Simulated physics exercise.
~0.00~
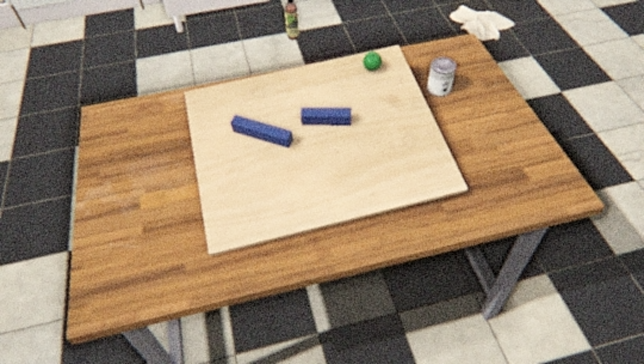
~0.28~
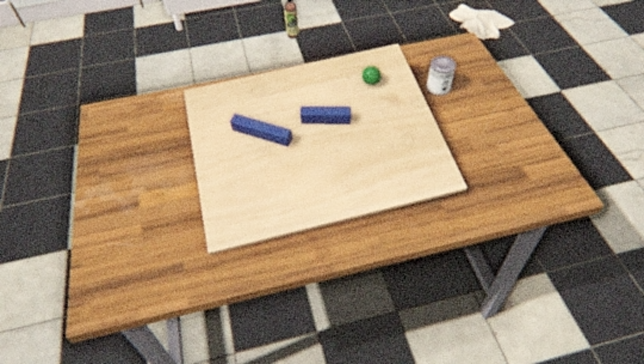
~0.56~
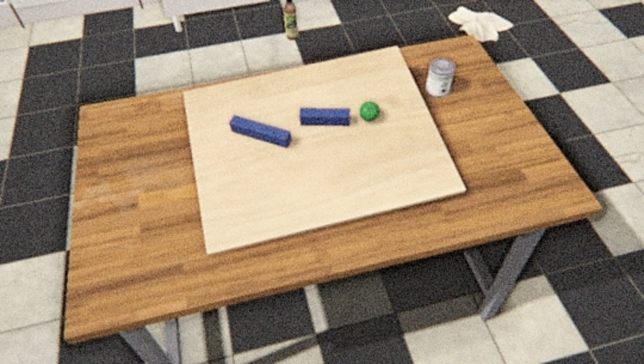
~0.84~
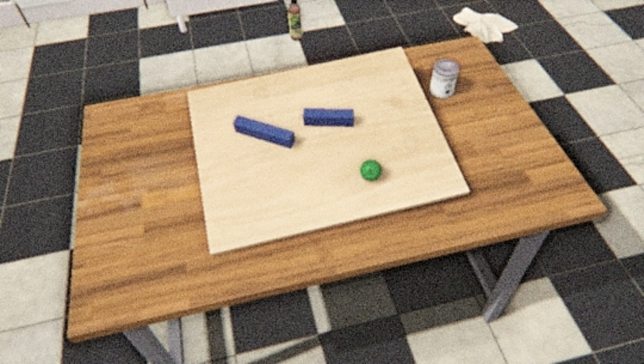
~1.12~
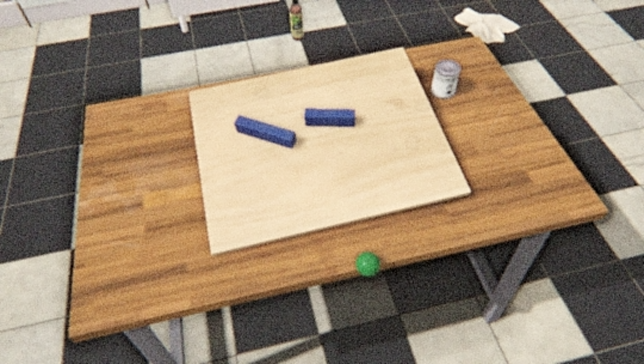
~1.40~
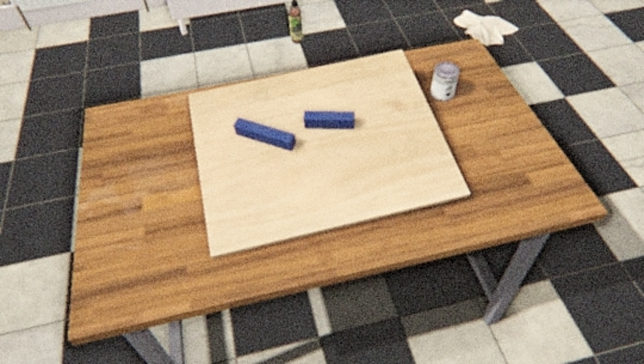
A green ball rolls down a pale board past blue blocks and off the near edge.
